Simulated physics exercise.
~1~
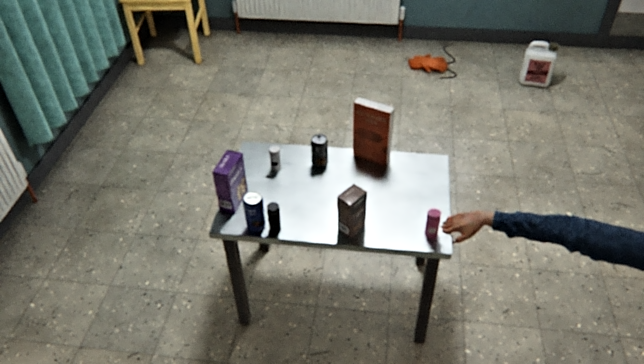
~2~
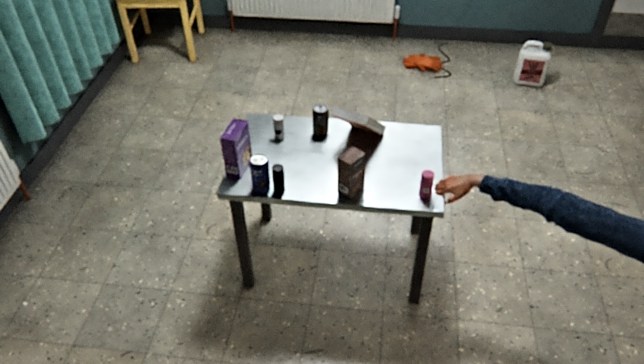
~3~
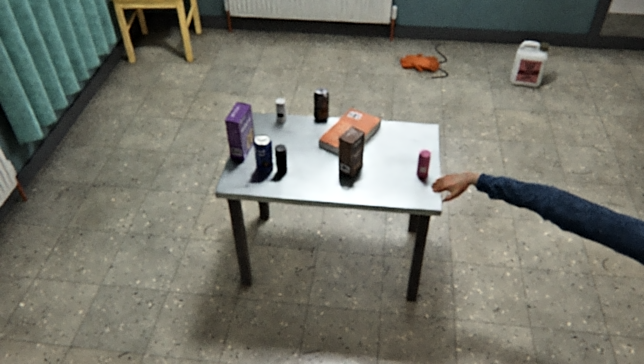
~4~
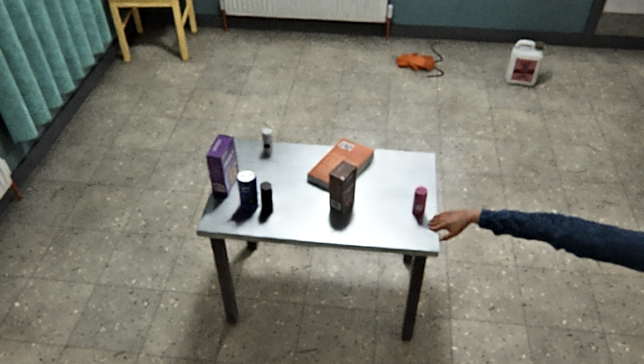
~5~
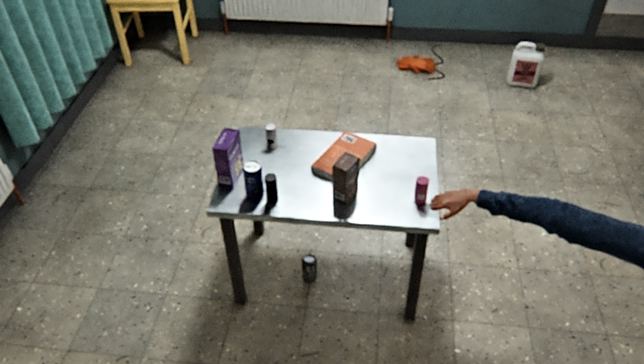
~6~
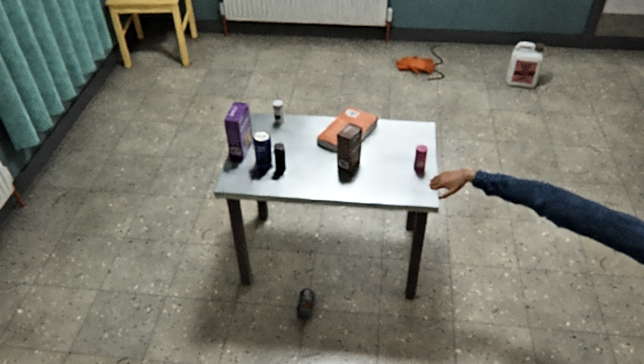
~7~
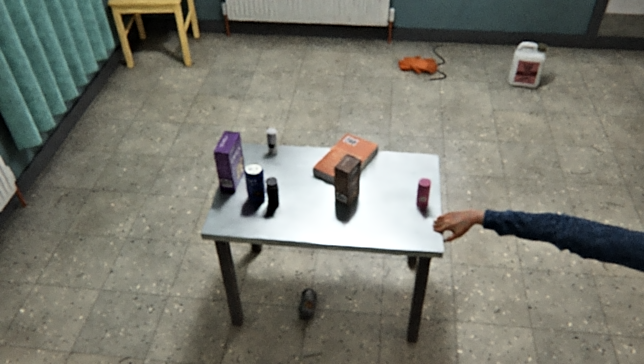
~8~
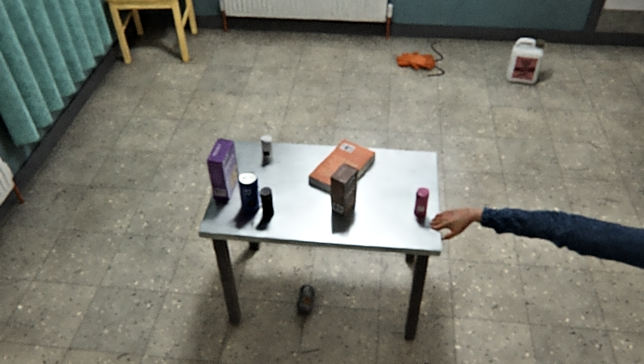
A table jerks back and forth beside a hand, toppling the orange book and dropping a can.
